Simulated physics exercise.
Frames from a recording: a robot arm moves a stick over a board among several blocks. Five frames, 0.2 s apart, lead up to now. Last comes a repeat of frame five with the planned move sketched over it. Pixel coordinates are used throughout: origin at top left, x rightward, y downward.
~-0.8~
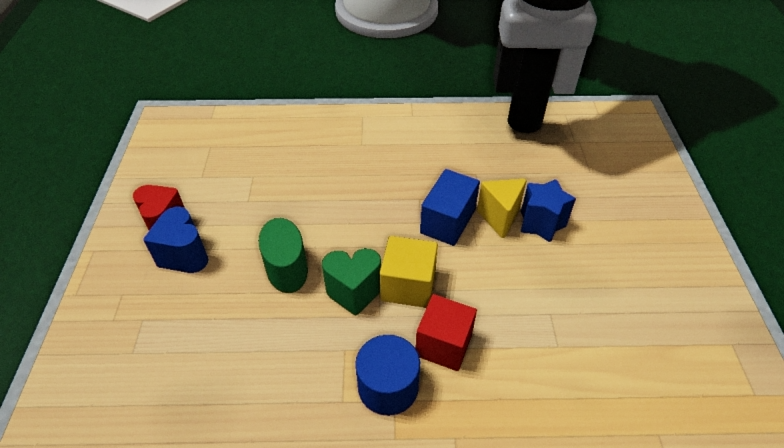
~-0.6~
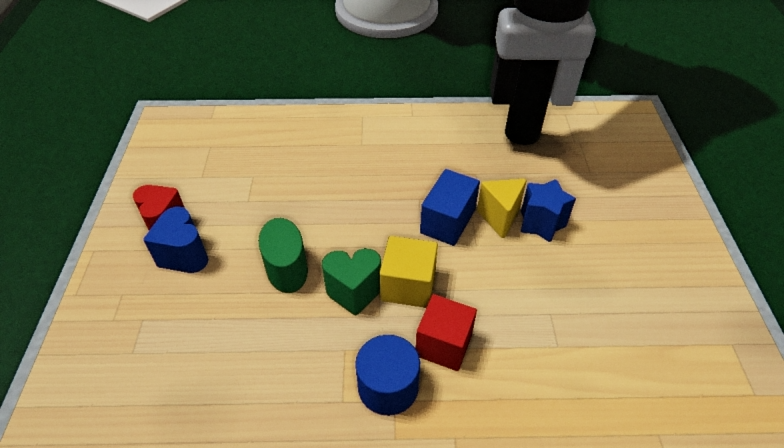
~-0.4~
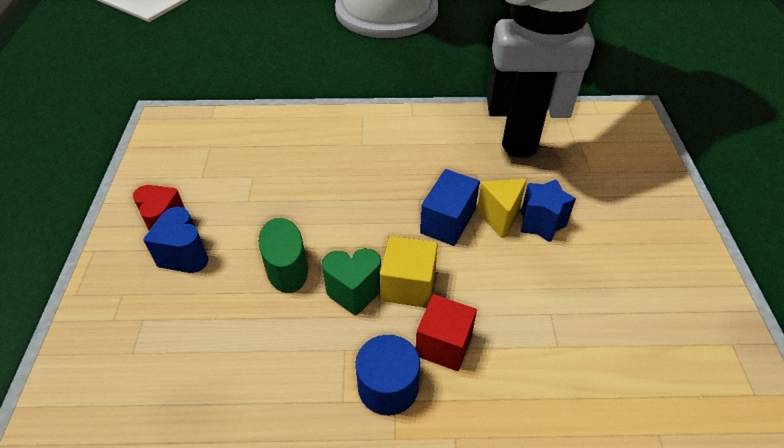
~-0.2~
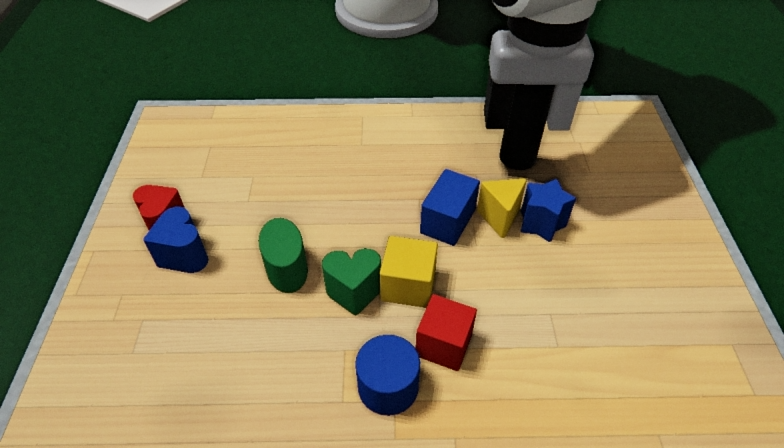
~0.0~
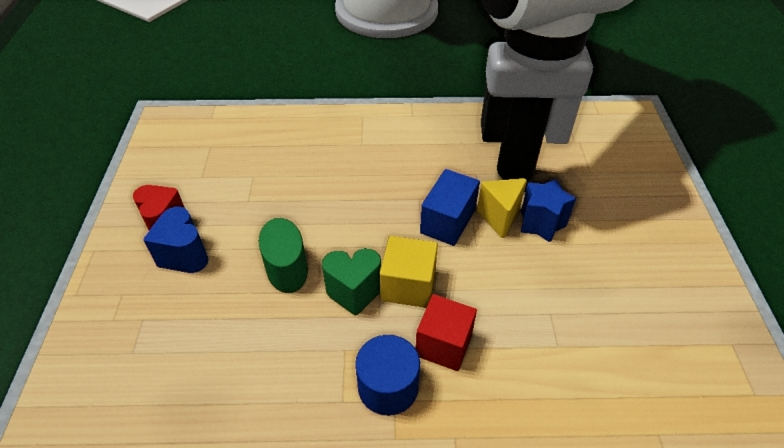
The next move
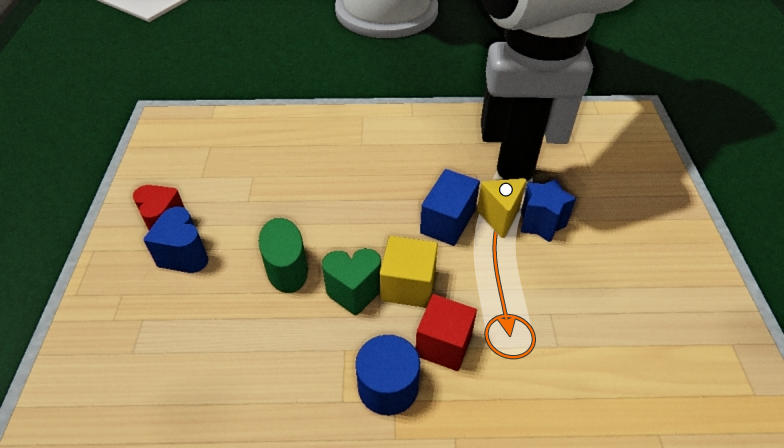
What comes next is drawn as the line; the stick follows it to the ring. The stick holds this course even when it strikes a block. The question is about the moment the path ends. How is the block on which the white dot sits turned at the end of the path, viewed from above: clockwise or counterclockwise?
Its rotation is clockwise.
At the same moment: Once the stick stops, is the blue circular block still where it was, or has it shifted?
The block in question stays where it was by the end.
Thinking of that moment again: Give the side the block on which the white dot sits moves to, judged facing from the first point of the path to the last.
Moves right.
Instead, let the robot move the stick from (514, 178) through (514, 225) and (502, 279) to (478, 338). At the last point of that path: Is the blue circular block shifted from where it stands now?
I'd say no.
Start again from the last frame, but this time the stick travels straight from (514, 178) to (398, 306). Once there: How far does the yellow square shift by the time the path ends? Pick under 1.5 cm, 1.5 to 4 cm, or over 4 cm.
My prediction: Over 4 cm.
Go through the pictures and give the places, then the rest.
In the first picture, tip of the stick (525, 122), middles of tops, blue circular block (388, 362), blue rectangular block (451, 192), yellow three-sided block (506, 190), blue star-shaped block (550, 195).
In the second picture, stick (522, 134), nothing pushed.
In the third picture, stick (520, 146), nothing pushed.
In the fourth picture, stick (518, 158), nothing pushed.
In the fifth picture, stick (515, 171), blue circular block (388, 362), blue rectangular block (451, 192), yellow three-sided block (506, 190), blue star-shaped block (550, 195).
The line goes from (514, 178) via (495, 246), ending at (510, 336); the dot is on the yellow three-sided block.
On the path given first. One third of the way, stick (499, 214); yellow three-sided block (493, 218), turned 25° clockwise; blue star-shaped block (552, 199), turned 15° anticlockwise.
Two thirds of the way, stick (499, 267); yellow three-sided block (476, 268), turned 60° clockwise; blue star-shaped block (552, 199), turned 15° anticlockwise.
At the end, stick (512, 329); blue circular block unmoved; blue rectangular block unmoved; yellow three-sided block (468, 279), turned 90° clockwise; blue star-shaped block (552, 199), turned 15° anticlockwise.
